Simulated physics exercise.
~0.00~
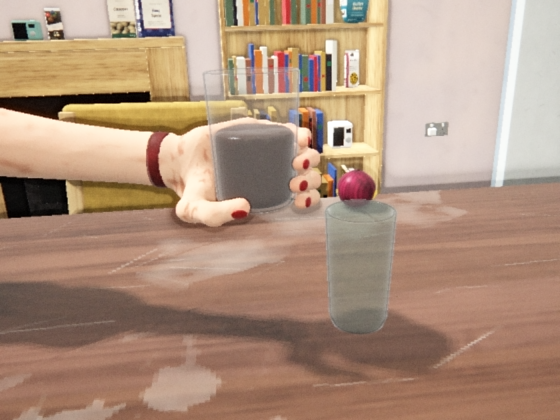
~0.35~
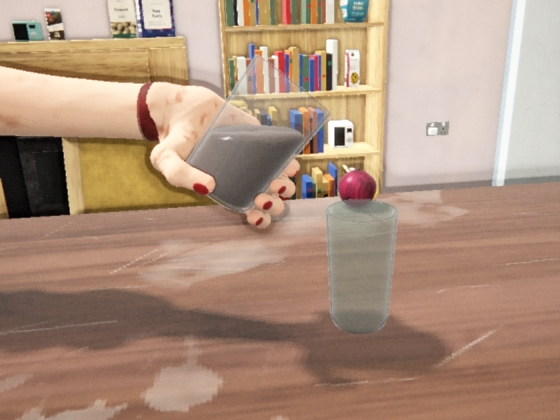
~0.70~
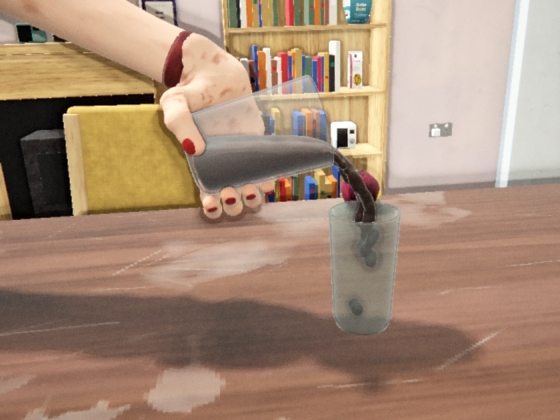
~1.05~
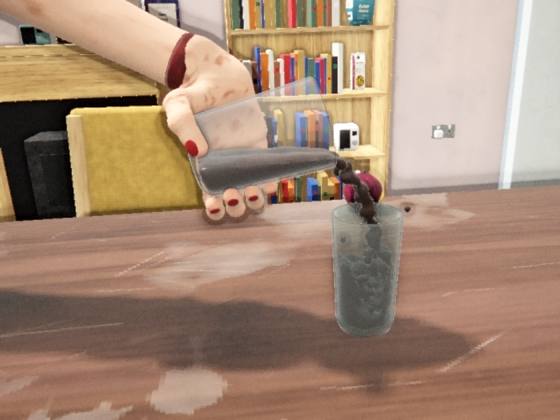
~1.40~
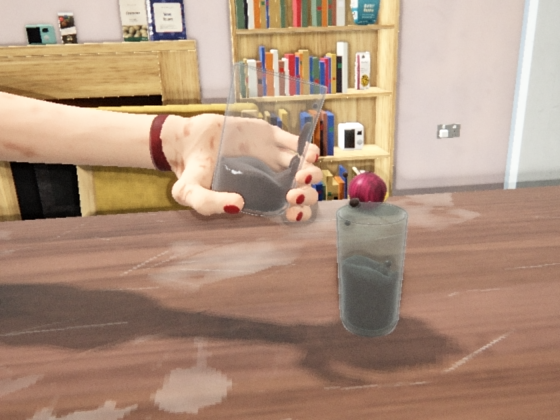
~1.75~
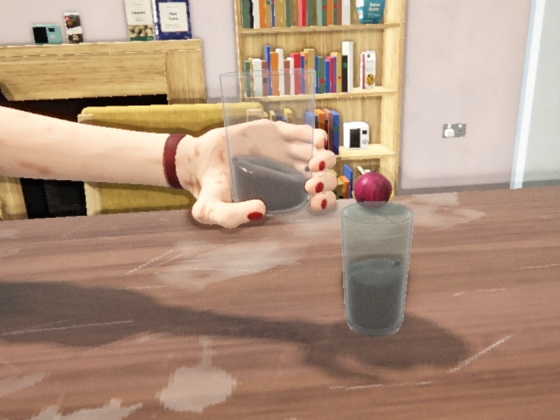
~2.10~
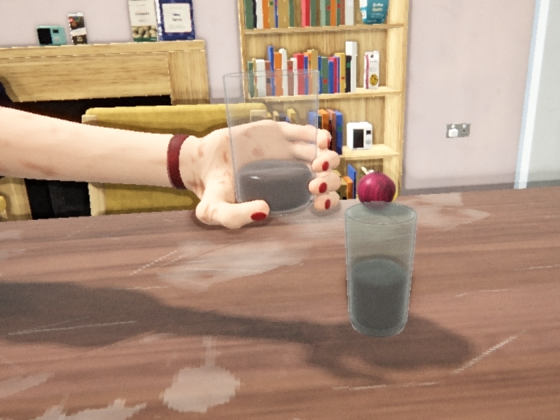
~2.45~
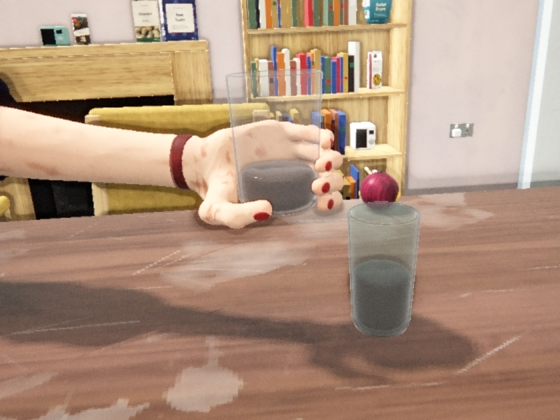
In a room with a fireplace and a bookcase behind, a scuffed brown wooden table is seen from its near side. An empty tall clear glass stands on it, with a round dark-red object just behind, while a hand with red nails and a dark-red wristband holds a clear tumbler of dark liquid to the left. The hand tips the tumbler steeply rightward, and the liquid streams into the tall glass. It then brings the tumbler upright again. In the end, the tall glass is partly filled, and some dark liquid remains in the raised tumbler.
